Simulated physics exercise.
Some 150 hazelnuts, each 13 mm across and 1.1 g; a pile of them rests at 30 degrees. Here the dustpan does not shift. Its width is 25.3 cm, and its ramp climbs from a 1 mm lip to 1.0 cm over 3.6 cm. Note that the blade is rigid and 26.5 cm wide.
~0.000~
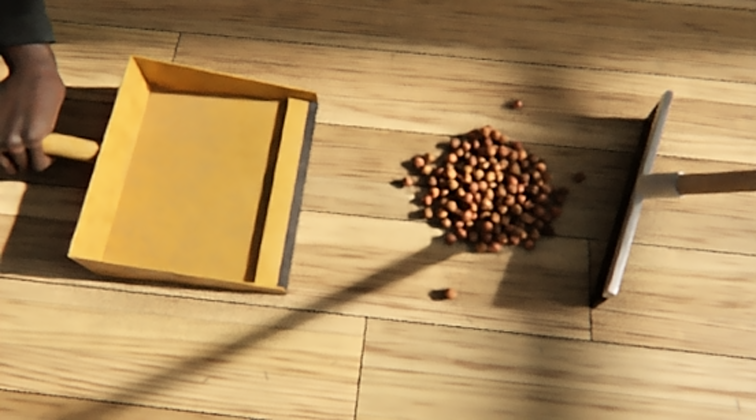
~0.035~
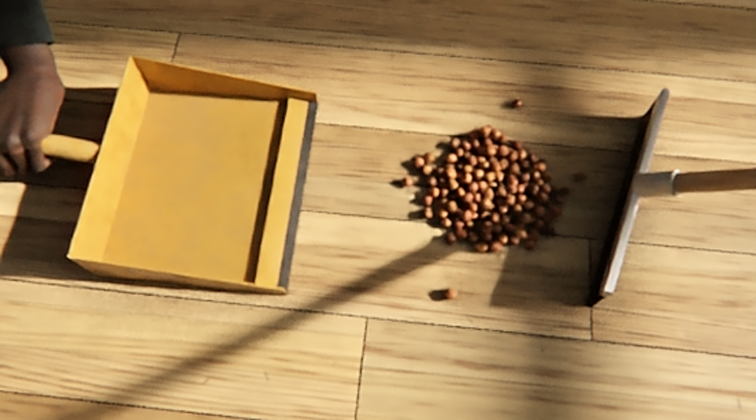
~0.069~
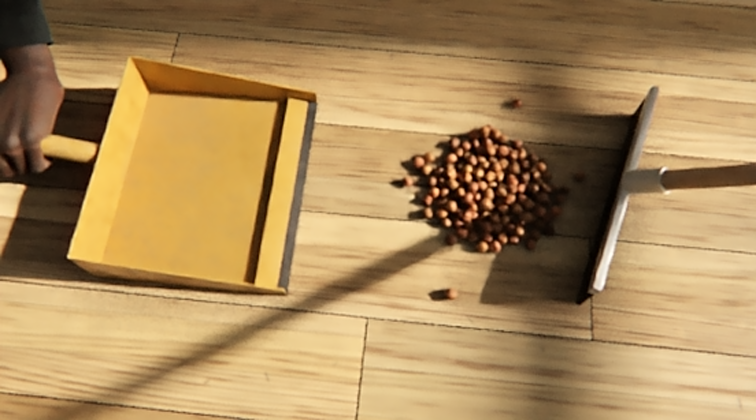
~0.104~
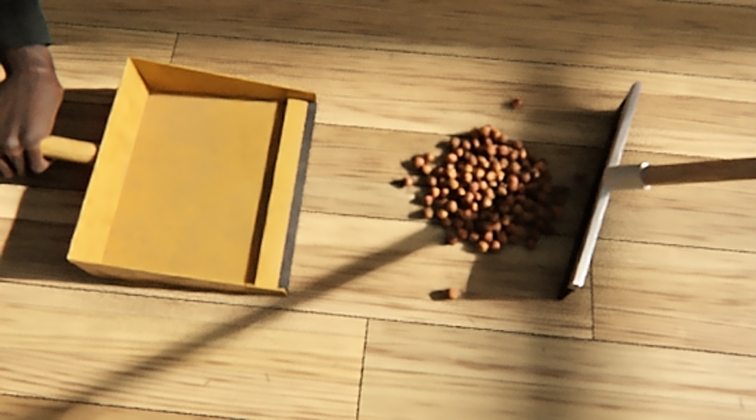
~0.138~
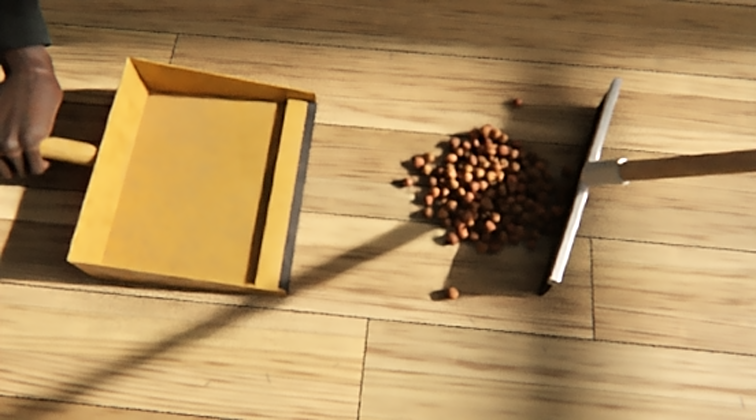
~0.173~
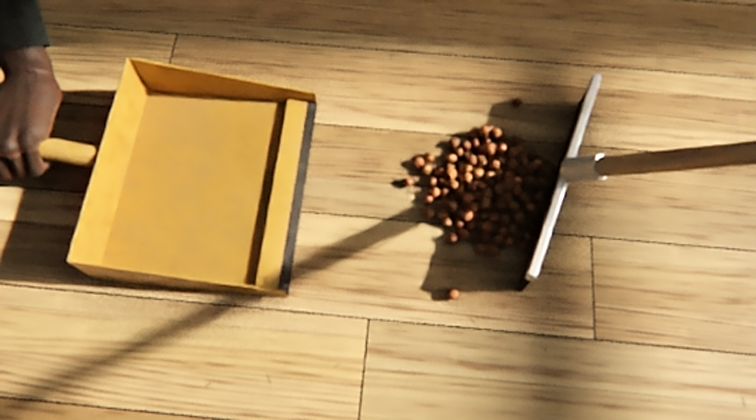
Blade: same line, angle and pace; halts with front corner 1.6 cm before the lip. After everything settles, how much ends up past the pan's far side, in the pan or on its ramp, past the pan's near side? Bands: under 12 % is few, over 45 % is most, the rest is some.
Far side: Some; pan: Some; near side: Few.
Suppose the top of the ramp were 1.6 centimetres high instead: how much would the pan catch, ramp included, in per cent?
With that ramp, near 30 per cent.
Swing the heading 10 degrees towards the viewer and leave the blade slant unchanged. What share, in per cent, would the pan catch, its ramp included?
Roughly 30 per cent.
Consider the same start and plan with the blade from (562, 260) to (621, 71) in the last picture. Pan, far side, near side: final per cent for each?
Pan: 10, far side: 50, near side: 0.
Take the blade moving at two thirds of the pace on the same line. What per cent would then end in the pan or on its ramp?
Then roughly 25 per cent.
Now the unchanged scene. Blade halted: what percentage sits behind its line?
Roughly 0 per cent of it.
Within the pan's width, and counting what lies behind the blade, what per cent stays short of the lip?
Some 40 per cent.
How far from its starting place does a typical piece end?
Roughly 26 cm.
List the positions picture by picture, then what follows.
The first picture shows blade from (609, 293) to (666, 98), moved 0.0 cm, 0 of the pieces shifted so far; middle of the pieces at (491, 186); pan at (198, 182).
The second picture shows blade from (605, 292) to (662, 97), moved 0.4 cm, 0 of the pieces shifted so far; middle of the pieces at (491, 186).
The third picture shows blade from (594, 289) to (652, 94), moved 1.6 cm, 0 of the pieces shifted so far; middle of the pieces at (491, 186).
The fourth picture shows blade from (575, 285) to (634, 90), moved 3.7 cm, 0 of the pieces shifted so far; middle of the pieces at (491, 186).
The fifth picture shows blade from (553, 280) to (614, 86), moved 6.1 cm, 1 of the pieces shifted so far; middle of the pieces at (492, 186).
The sixth picture shows blade from (531, 275) to (594, 82), moved 8.5 cm, 53 of the pieces shifted so far; middle of the pieces at (491, 185); pan at (197, 185). Its pace works out near 0.69 m/s, heading 6 degrees away from the viewer's side.
Then, at 0.35 s, middle of the blade 18 cm from the lip; 0 % over the lip, far side 10 %, near side 0 %.
After 0.48 s, middle of the blade 9 cm from the lip; 0 % over the lip, far side 20 %, near side 0 %.
After 0.73 s, middle of the blade 5 cm from the lip; 35 % over the lip, far side 25 %, near side 0 %.
At rest (1.5 s), far side 25 %, pan 35 %, near side 0 %, in front of the lip or behind the blade 40 %.
